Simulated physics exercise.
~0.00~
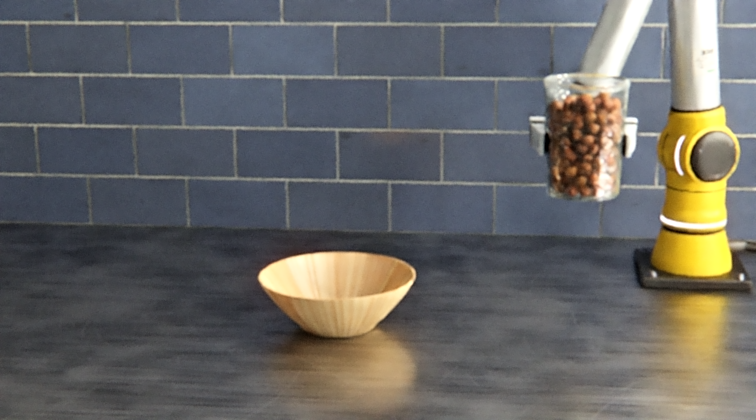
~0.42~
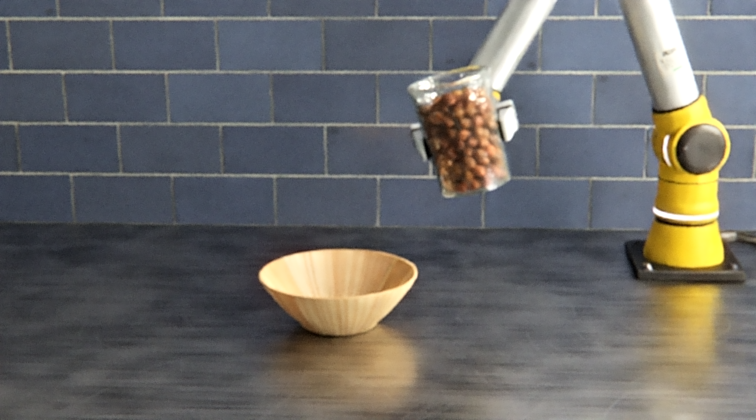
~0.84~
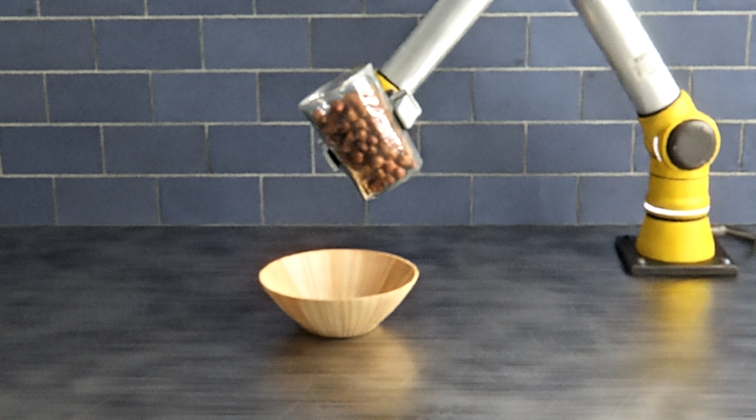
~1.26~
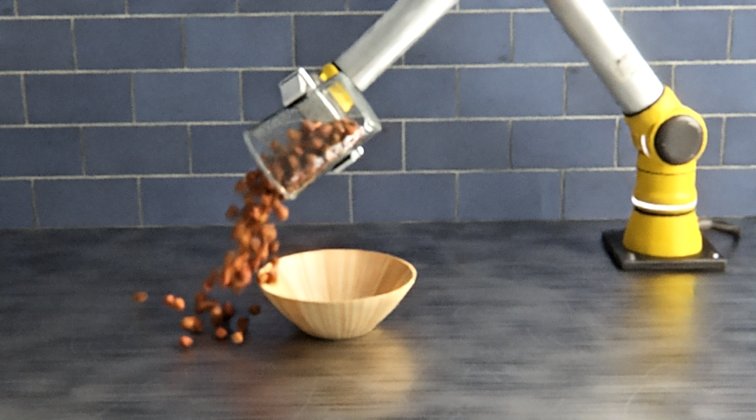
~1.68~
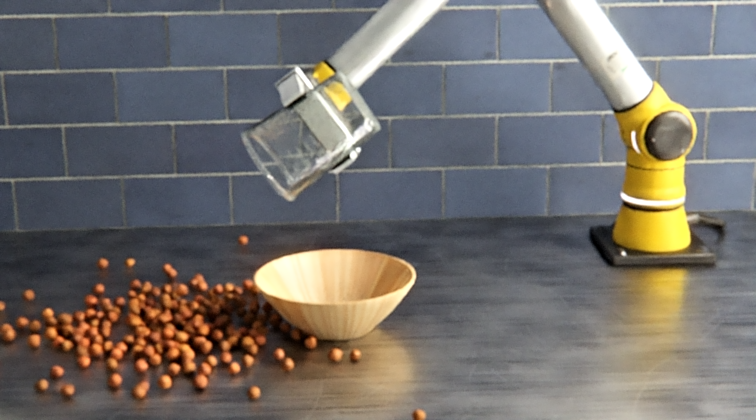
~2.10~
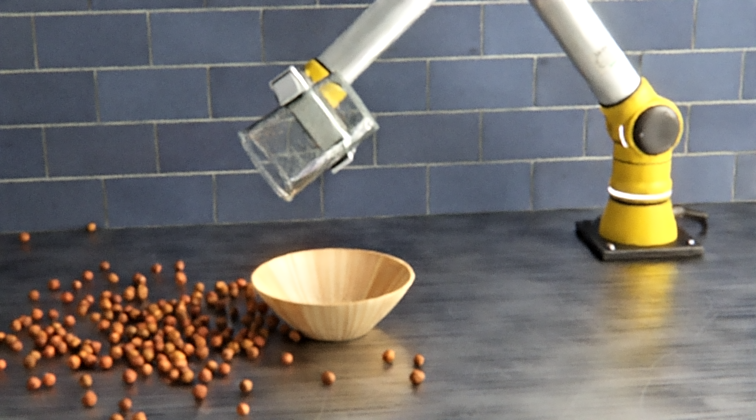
We see a robot arm carry a clear cup of hazelnuts left toward a wooden bowl on a dark table, tipping it over too far left. The nuts pour out beside the bowl and scatter across the table, leaving the cup empty and most nuts outside the bowl.
